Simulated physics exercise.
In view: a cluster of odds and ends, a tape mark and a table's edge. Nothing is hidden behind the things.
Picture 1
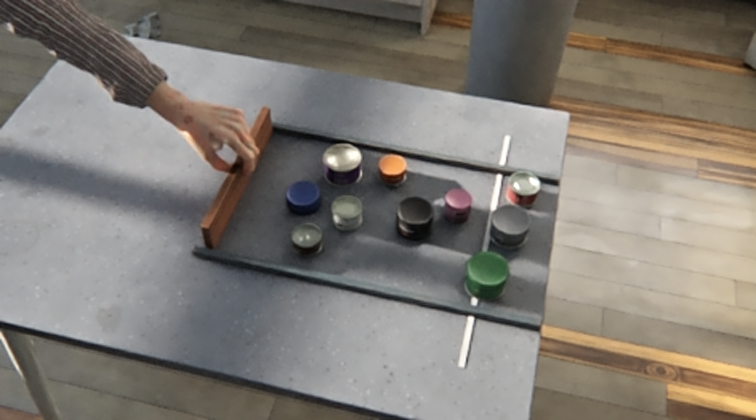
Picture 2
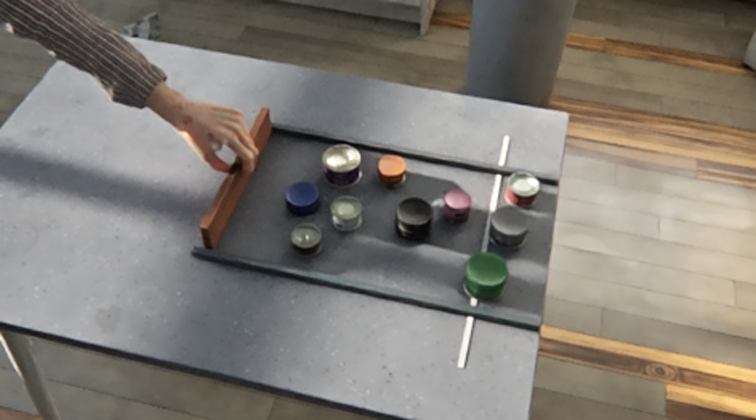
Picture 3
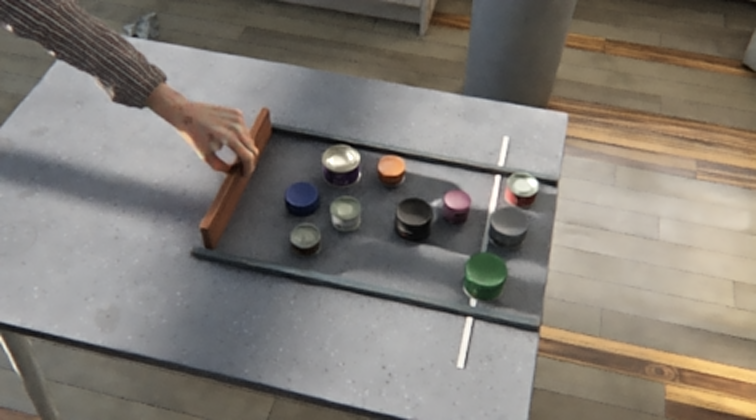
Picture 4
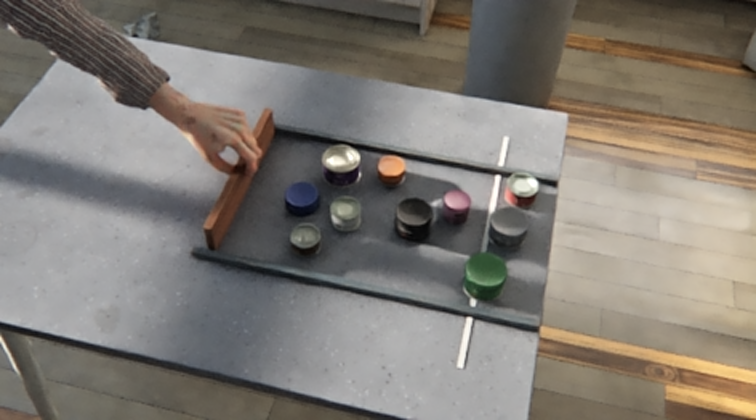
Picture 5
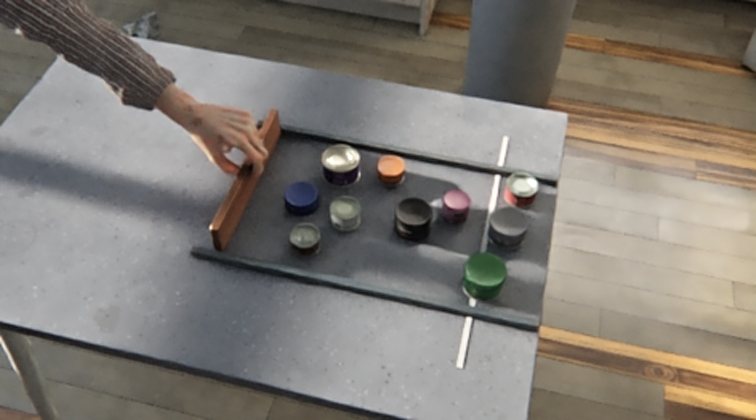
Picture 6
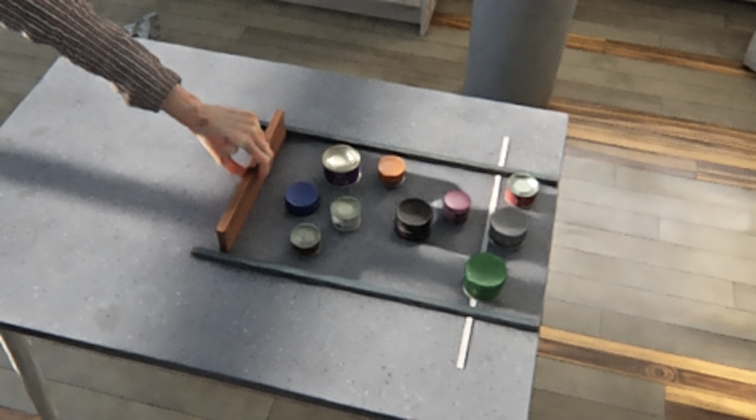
A grey speckled tabletop in a wood-floored room is seen from above at an angle, with a grey column behind it. Between two dark rails sit ten small round containers, blue, white-topped, orange, pale green, black and pink, with red, grey and green ones near a pale strip at right. A hand in a striped sleeve holds a reddish-brown board at left, then slides it slightly rightward, while the camera stays essentially still.
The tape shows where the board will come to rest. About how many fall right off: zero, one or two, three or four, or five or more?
In the end the number that fall off is one or two.
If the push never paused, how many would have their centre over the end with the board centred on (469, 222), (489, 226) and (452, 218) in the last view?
In that order 0, 1 and 0.
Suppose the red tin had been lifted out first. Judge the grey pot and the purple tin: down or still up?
The grey pot comes down, the purple tin survives.
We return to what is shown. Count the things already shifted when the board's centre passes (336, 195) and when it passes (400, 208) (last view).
First 5, then 6.
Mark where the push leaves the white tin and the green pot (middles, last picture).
Near (497, 262) and (529, 289).
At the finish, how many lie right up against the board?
That makes 5.
Soon after, none off yet; red tin at rest near (522, 191); grey pot at rest near (508, 228); green pot at rest near (485, 278).
Then, none off yet; red tin at rest near (522, 191); grey pot moved a little near (521, 231); green pot at rest near (485, 278).
By the end, the number that fall off is one or two; fallen, grey pot.
